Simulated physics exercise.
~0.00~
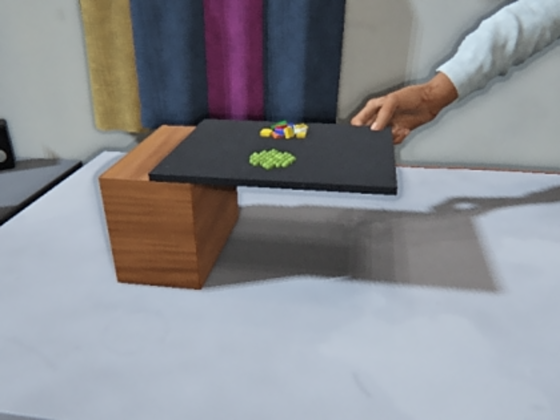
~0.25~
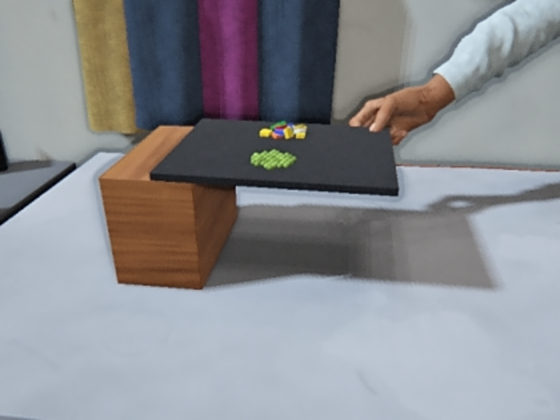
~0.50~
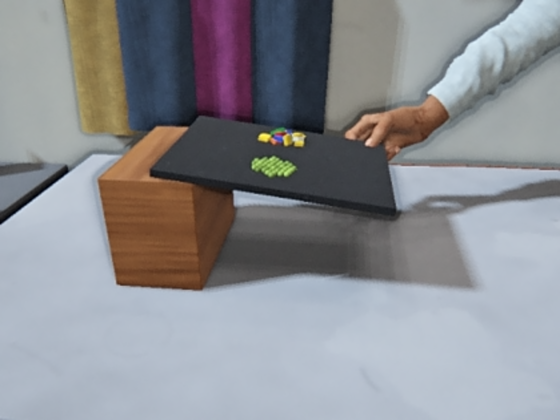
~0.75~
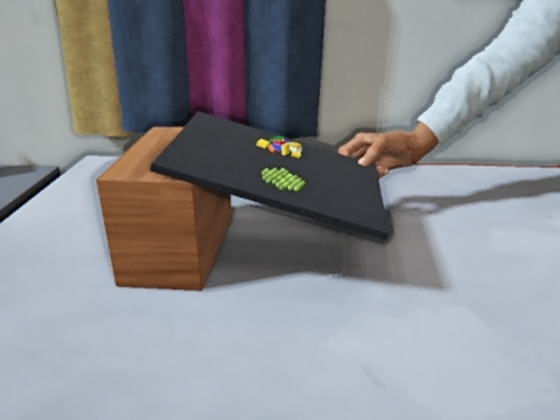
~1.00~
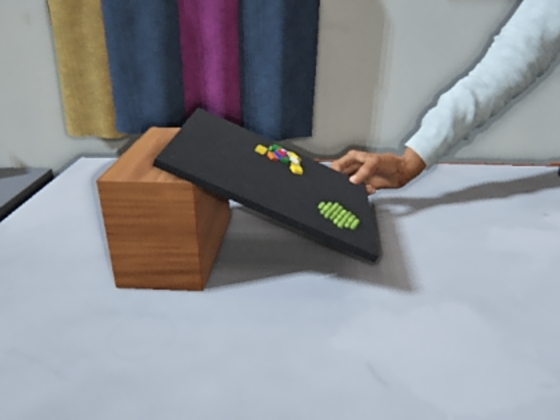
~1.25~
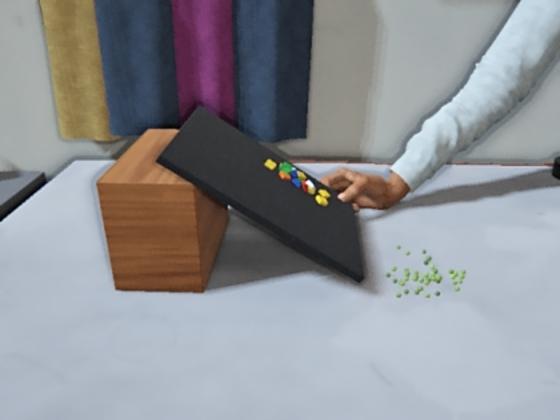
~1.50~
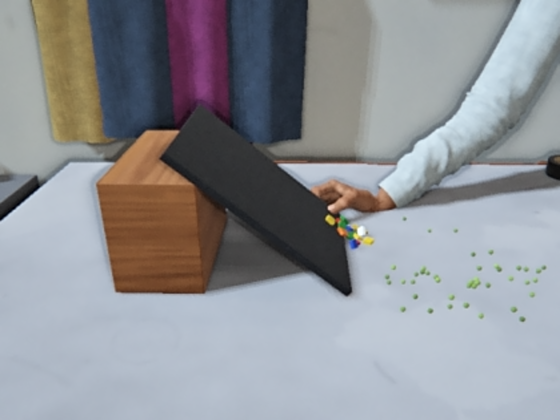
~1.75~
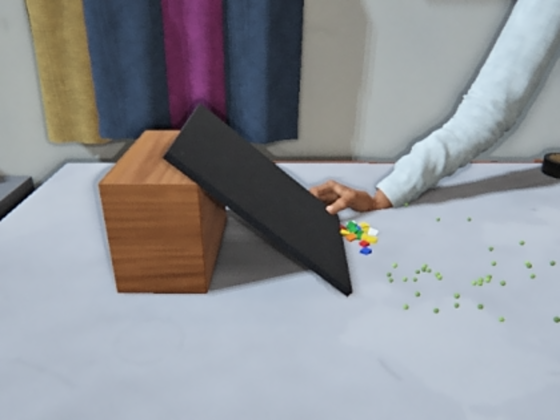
A black board rests at its left end on a wooden block on a pale counter, seen from the front and slightly above, with yellow, blue and magenta cloths hanging behind. A handful of small green balls lies near the viewer on the board, and a cluster of multicoloured pieces lies behind it. A hand at the right lowers its end, and the green balls slide first, spilling off and scattering rightward. As the board steepens, the coloured pieces slide down too. Finally the board leans on the counter, the coloured pieces bunched at its foot and the green ones spread farther away.
